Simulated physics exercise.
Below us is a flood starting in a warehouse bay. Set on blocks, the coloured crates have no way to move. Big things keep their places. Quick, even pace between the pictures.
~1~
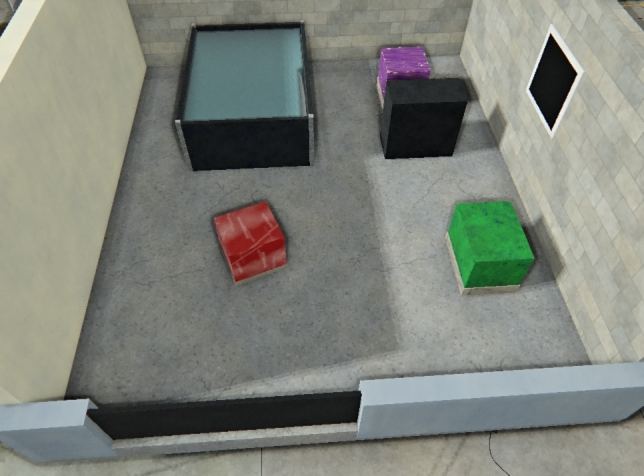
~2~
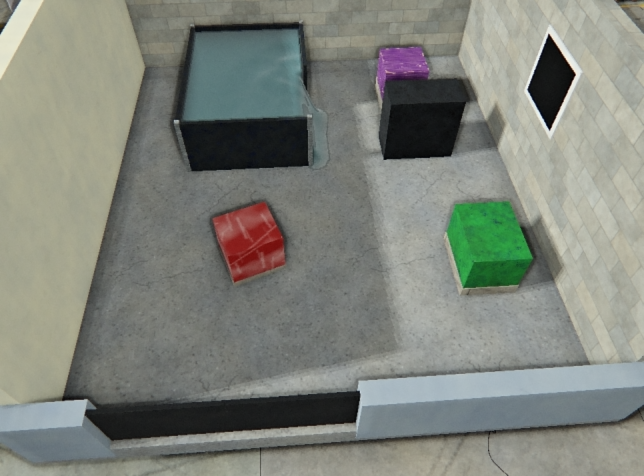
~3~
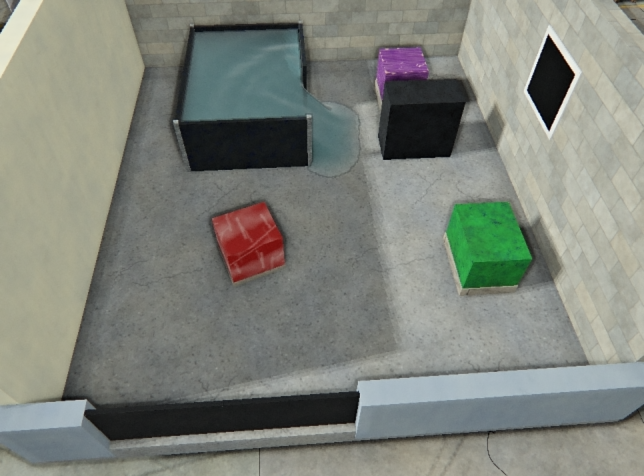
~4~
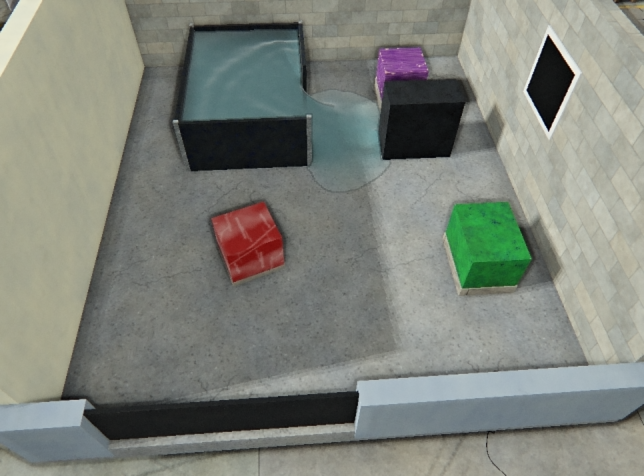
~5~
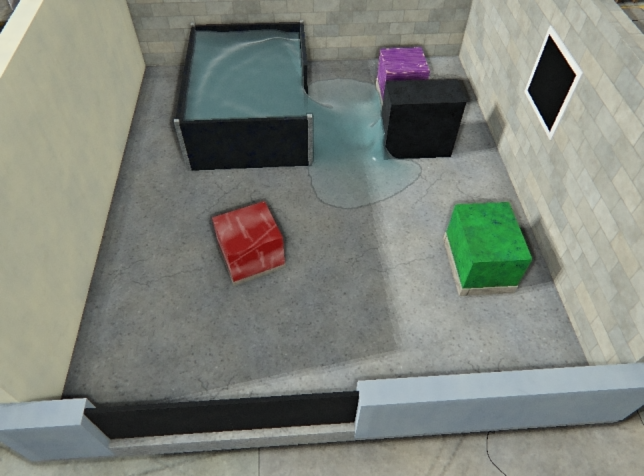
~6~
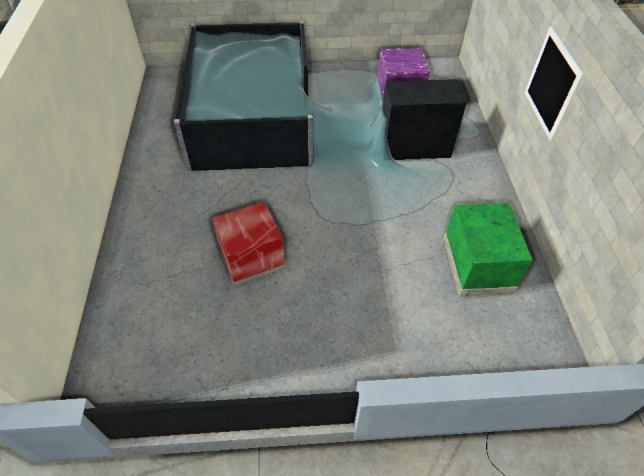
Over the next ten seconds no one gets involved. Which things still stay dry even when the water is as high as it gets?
My prediction: The red crate is affected by the water; the green crate is affected by the water; the purple crate is affected by the water.
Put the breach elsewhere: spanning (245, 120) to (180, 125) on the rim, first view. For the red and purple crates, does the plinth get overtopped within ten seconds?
Note: Red one is overtopped; purple one is left dry.
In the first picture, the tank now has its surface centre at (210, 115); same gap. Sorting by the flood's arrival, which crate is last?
Answer: The red crate.
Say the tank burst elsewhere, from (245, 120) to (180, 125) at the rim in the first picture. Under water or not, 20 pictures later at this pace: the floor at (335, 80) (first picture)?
There: No water.
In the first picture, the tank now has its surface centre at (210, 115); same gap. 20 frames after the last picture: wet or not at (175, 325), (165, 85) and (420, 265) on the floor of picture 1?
Taking the three spots in order: Bare, bare, swamped.
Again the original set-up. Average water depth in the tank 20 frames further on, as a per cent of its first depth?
Around 34 percent.
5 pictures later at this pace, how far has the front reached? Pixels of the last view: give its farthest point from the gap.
I'd go with roughly (542, 258).
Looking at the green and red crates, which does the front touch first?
The answer is the one in green.
A moment on, water covers 30 % of the floor; the red crate not reached, the green crate water round its plinth, the purple crate water round its plinth.
Next, water covers 50 % of the floor; the red crate not reached, the green crate water round its plinth, the purple crate water round its plinth.
Then, water covers 65 % of the floor; the red crate water round its plinth, the green crate water round its plinth, the purple crate water round its plinth.
Later, water covers 90 % of the floor; the red crate water round its plinth, the green crate water round its plinth, the purple crate water round its plinth.
In the end, water covers 100 % of the floor; the red crate was topped, the green crate was topped, the purple crate was topped.
